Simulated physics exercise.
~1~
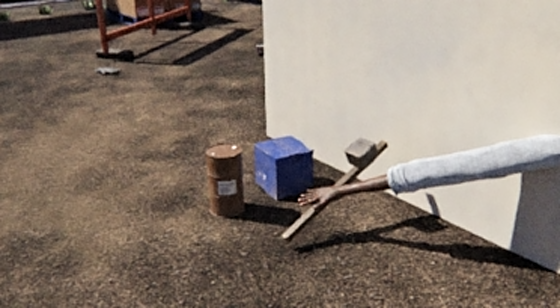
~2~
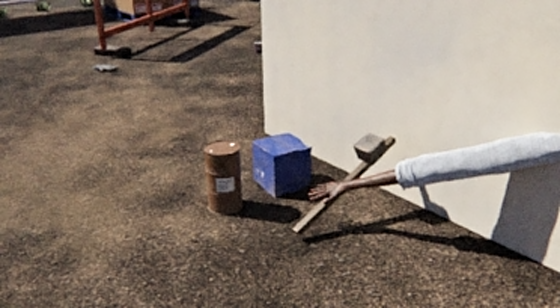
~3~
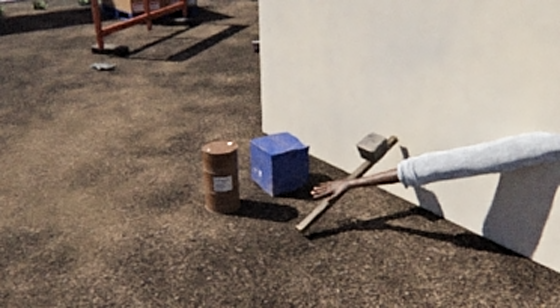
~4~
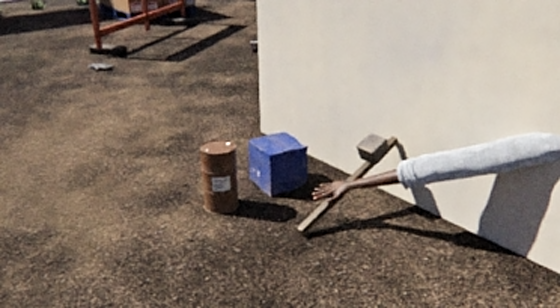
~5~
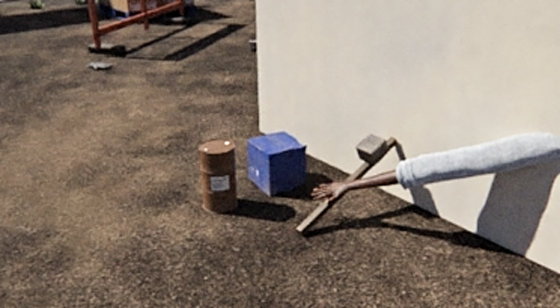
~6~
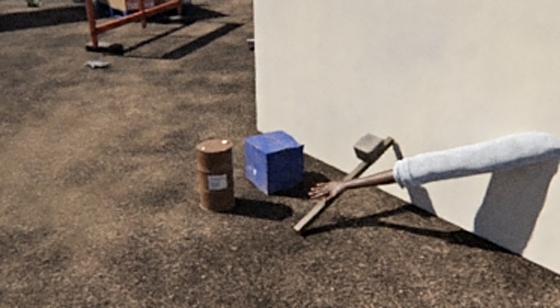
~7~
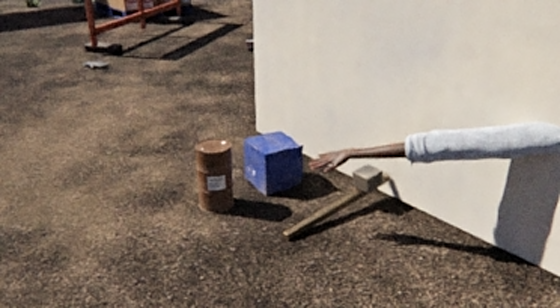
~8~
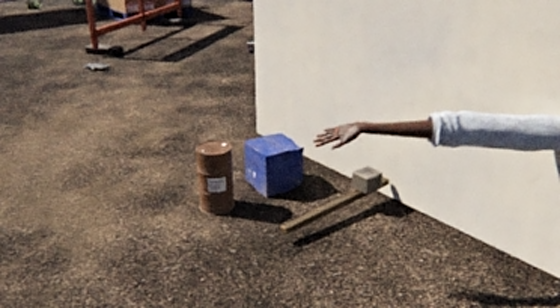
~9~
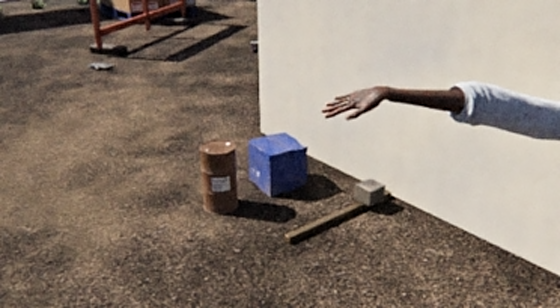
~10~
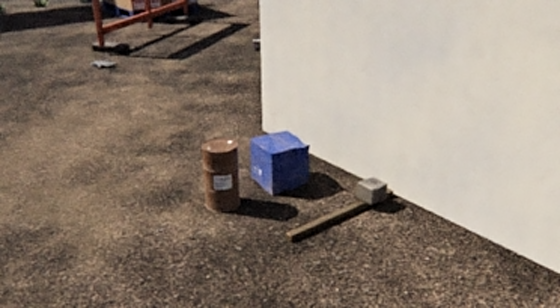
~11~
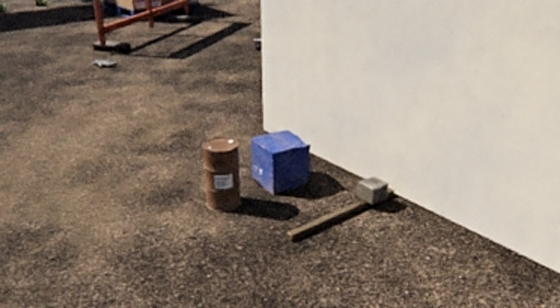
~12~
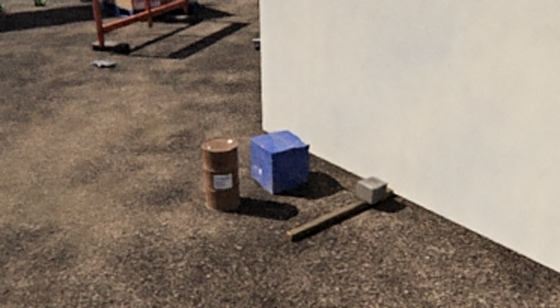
On dark, gritty ground beside a pale wall, a slightly swaying handheld view looks down at a brown canister and, to its right, a blue box near the wall's corner. An arm in a light sleeve reaches in from the right, holding a long pole with a grey block at its upper end at a slant by the wall. The hand keeps it there with little change, then lets go and draws back. The pole sinks and slides down to the ground as the arm leaves on the right. It ends lying low beside the wall, while the canister and box stay put.
